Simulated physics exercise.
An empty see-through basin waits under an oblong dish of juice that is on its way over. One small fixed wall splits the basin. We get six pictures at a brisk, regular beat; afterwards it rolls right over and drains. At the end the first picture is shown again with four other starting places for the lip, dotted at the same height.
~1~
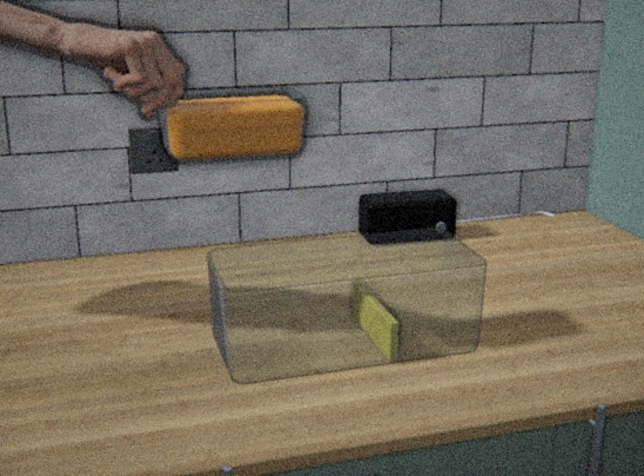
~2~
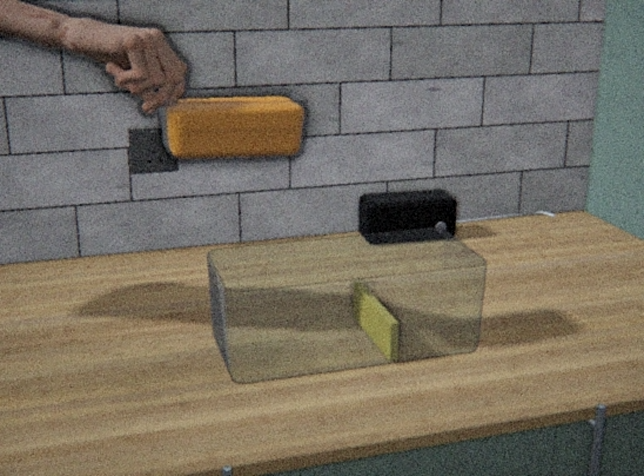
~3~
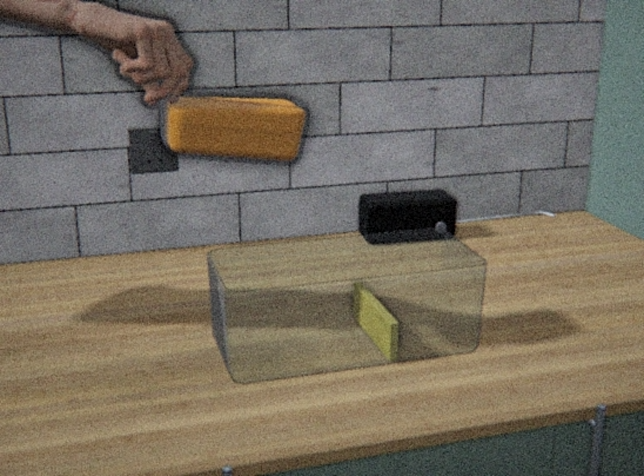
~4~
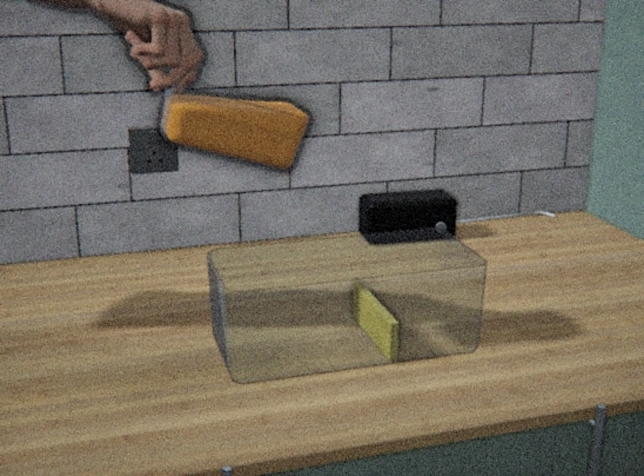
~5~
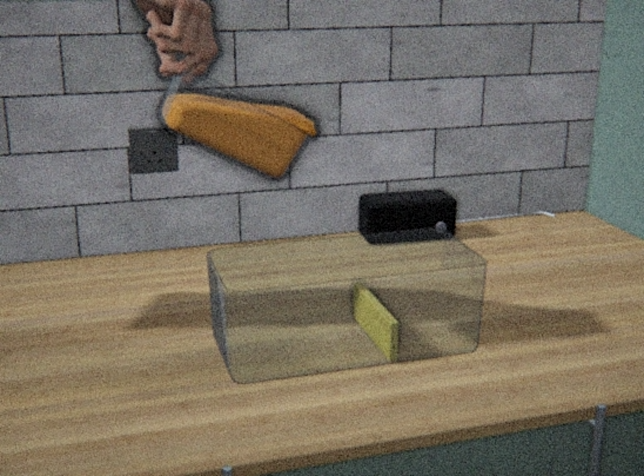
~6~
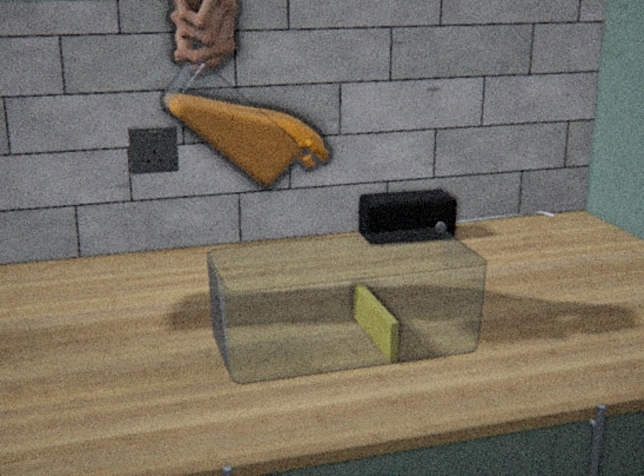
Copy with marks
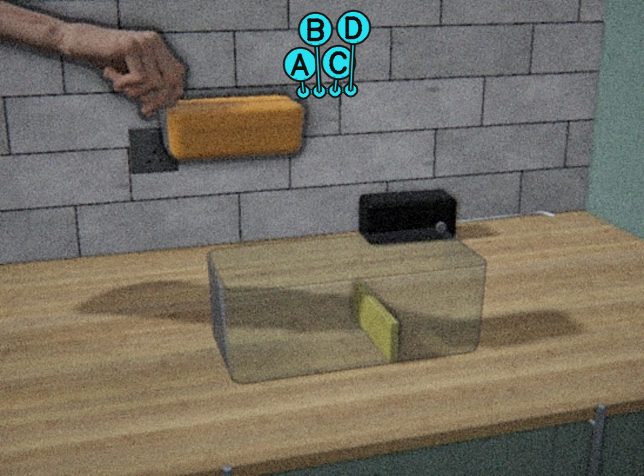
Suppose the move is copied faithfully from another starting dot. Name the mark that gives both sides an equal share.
Go for B.
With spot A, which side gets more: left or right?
The left one.
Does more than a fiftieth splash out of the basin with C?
Yes, it does.
In cyan, A at (303, 92); B at (319, 91); C at (335, 90); D at (350, 89).
If A is chosen, about 75 % ends left of the wall and 17 % right of it; 8 % is lost outside.
If B is chosen, about 49 % ends left of the wall and 44 % right of it; 7 % is lost outside.
If C is chosen, about 35 % ends left of the wall and 58 % right of it; 7 % is lost outside.
If D is chosen, about 25 % ends left of the wall and 67 % right of it; 8 % is lost outside.
